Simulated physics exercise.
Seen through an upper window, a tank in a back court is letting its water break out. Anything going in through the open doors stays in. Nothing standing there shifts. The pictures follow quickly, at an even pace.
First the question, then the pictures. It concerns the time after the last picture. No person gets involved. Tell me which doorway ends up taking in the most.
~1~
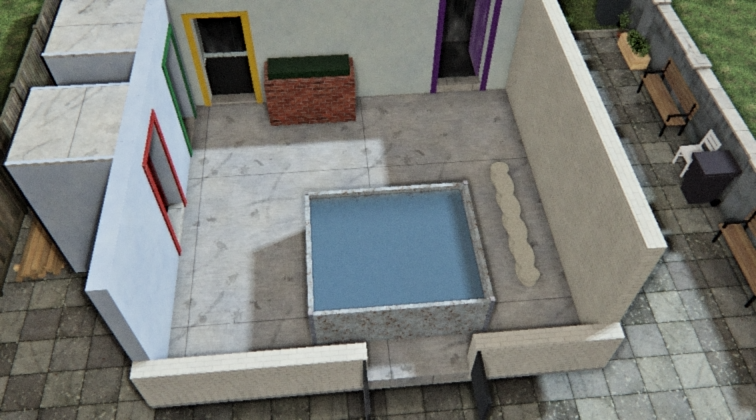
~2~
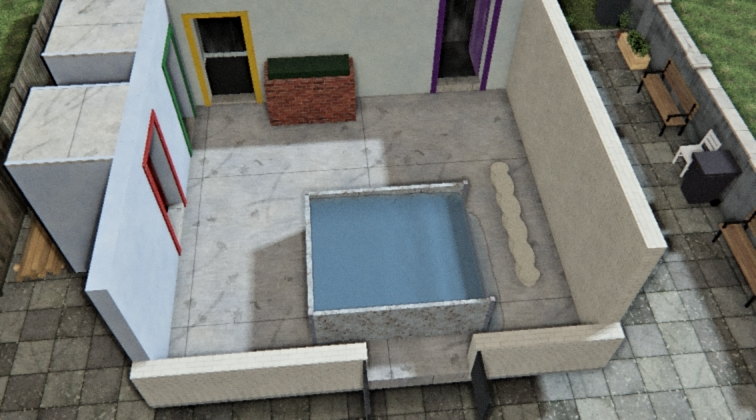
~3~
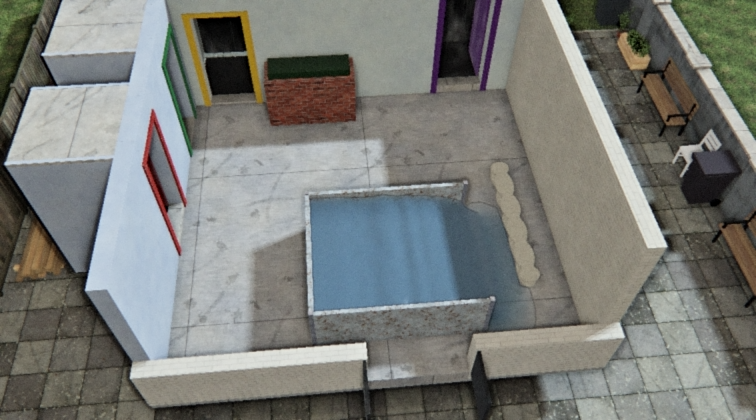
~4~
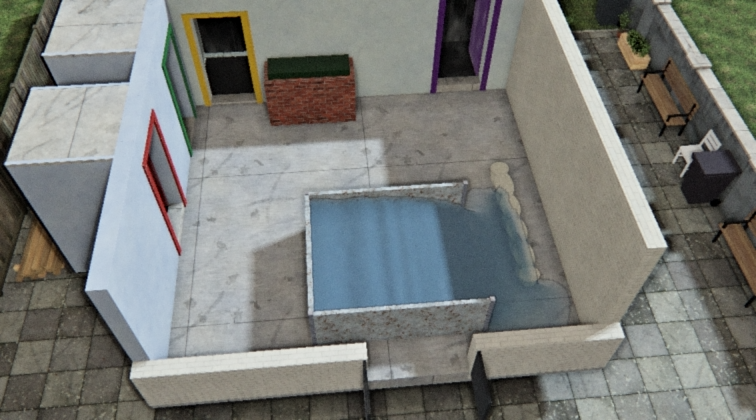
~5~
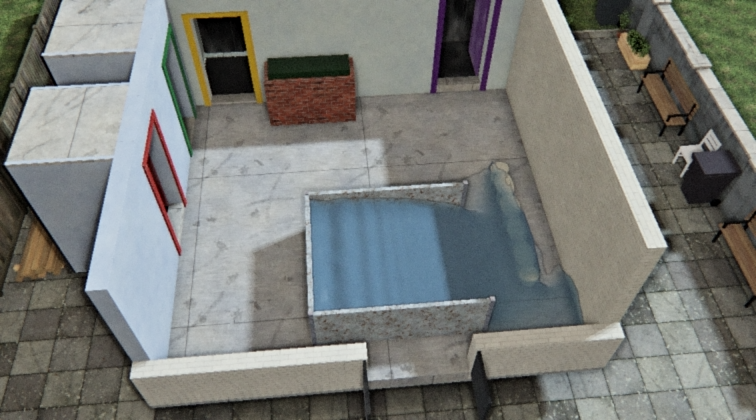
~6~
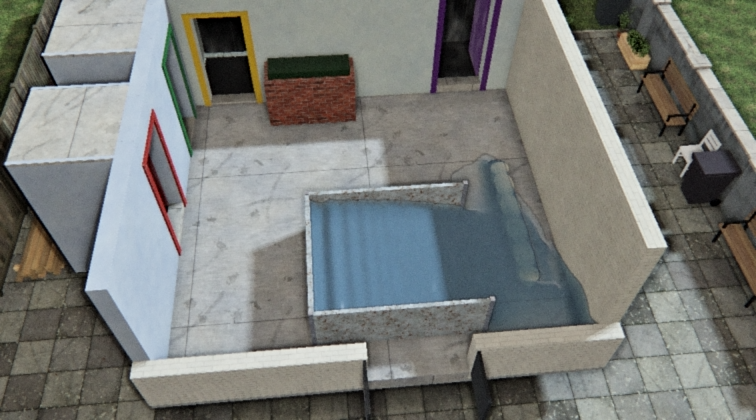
That would be the purple doorway.
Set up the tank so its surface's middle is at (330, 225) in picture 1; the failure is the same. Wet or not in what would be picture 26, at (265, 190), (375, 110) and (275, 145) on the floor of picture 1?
In the order given: Not reached, wetted and not reached.
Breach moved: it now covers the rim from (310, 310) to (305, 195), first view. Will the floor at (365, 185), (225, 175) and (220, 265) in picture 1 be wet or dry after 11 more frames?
Listed as asked, the three spots end up still bare, wetted and wetted.
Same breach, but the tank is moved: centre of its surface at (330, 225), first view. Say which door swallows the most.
I'd point to the purple one.
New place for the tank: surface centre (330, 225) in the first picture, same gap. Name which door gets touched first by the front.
The one in purple is first.
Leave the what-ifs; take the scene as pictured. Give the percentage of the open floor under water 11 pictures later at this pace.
I'd estimate some 40 per cent.
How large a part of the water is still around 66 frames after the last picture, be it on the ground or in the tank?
I'd put it near 86 %.
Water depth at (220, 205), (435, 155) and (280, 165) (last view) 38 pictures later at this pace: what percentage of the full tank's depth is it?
First 6, next 12, last 2 in a hundred.
A moment on, water covers 30 % of the floor; yellow door not reached, red door not reached, green door not reached, purple door wet at the sill, nothing in.
Next, water covers 40 % of the floor; yellow door not reached, red door not reached, green door not reached, purple door wet at the sill, nothing in.
Then, water covers 60 % of the floor; yellow door wet at the sill, nothing in, red door not reached, green door not reached, purple door a lot in.
Later, water covers 90 % of the floor; yellow door wet at the sill, nothing in, red door wet at the sill, nothing in, green door a trickle in, purple door a lot in.
In the end, water covers 95 % of the floor; yellow door a trickle in, red door a trickle in, green door some in, purple door a lot in; the purple door has let in the most.
